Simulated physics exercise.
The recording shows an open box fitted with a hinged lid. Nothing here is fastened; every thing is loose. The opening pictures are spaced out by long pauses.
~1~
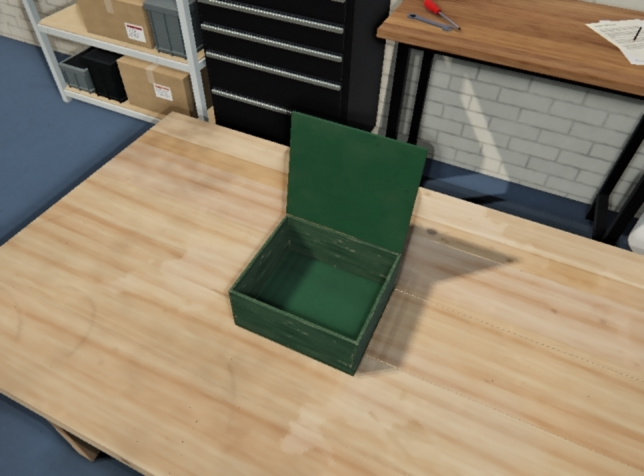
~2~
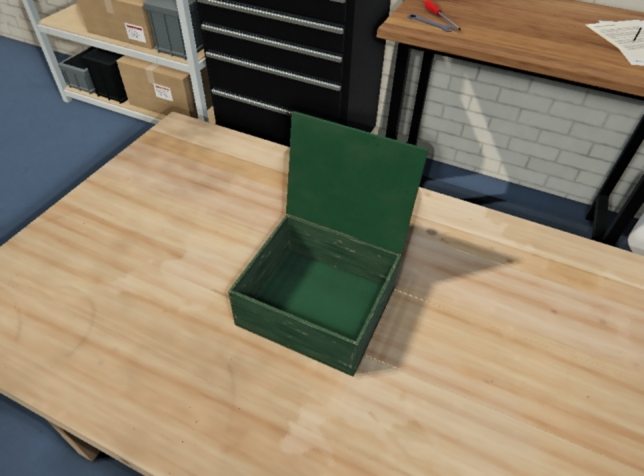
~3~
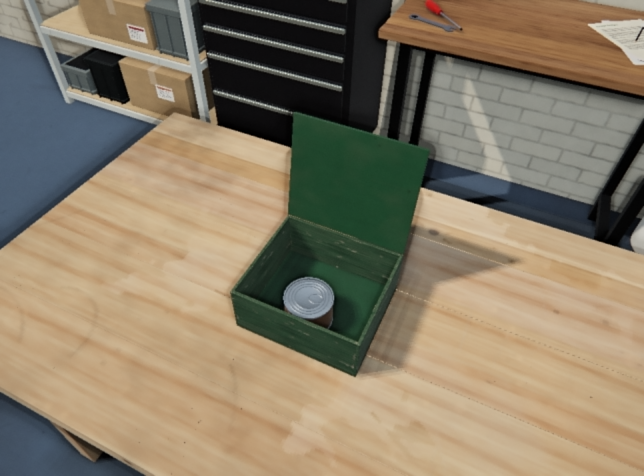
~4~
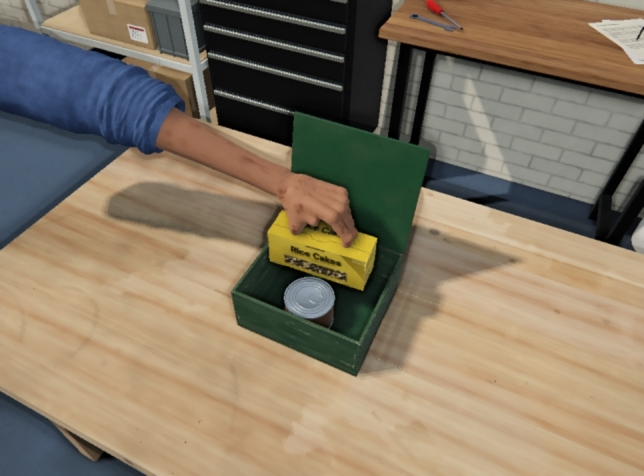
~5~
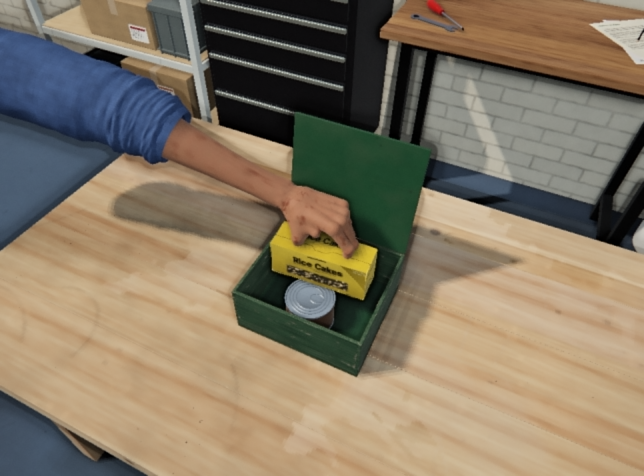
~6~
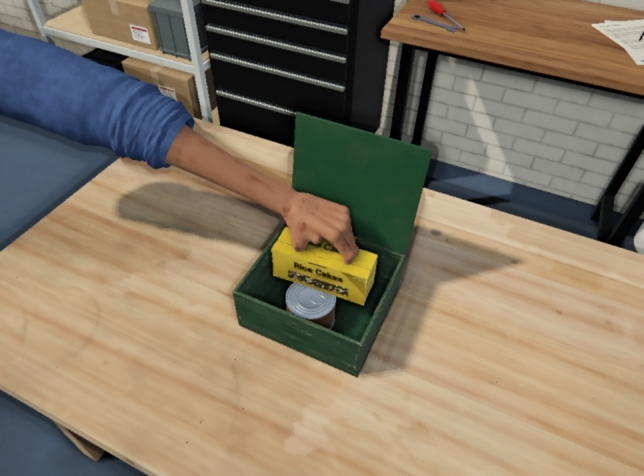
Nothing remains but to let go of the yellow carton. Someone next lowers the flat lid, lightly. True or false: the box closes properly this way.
True.
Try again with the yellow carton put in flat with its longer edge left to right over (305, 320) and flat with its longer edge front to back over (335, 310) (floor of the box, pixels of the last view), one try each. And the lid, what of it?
Trial 1: Lid propped open. Trial 2: Lid lowered.
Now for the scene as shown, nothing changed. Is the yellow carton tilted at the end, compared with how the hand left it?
Once everything settles, the yellow carton ends up at a slant.
Then, 0.80 s past the last view, lid starting down; yellow carton on its side near (331, 277).
Then, 1.60 s past the last view, lid 60° above the rim; yellow carton on its side near (331, 277).
Then, 1.90 s past the last view, lid 17° above the rim; yellow carton on its side near (331, 277).
Finally, lid shut; down or leaning hard in the box, yellow carton; brown tub still in place. Final places as the last picture's camera would see them, yellow carton near (331, 277).
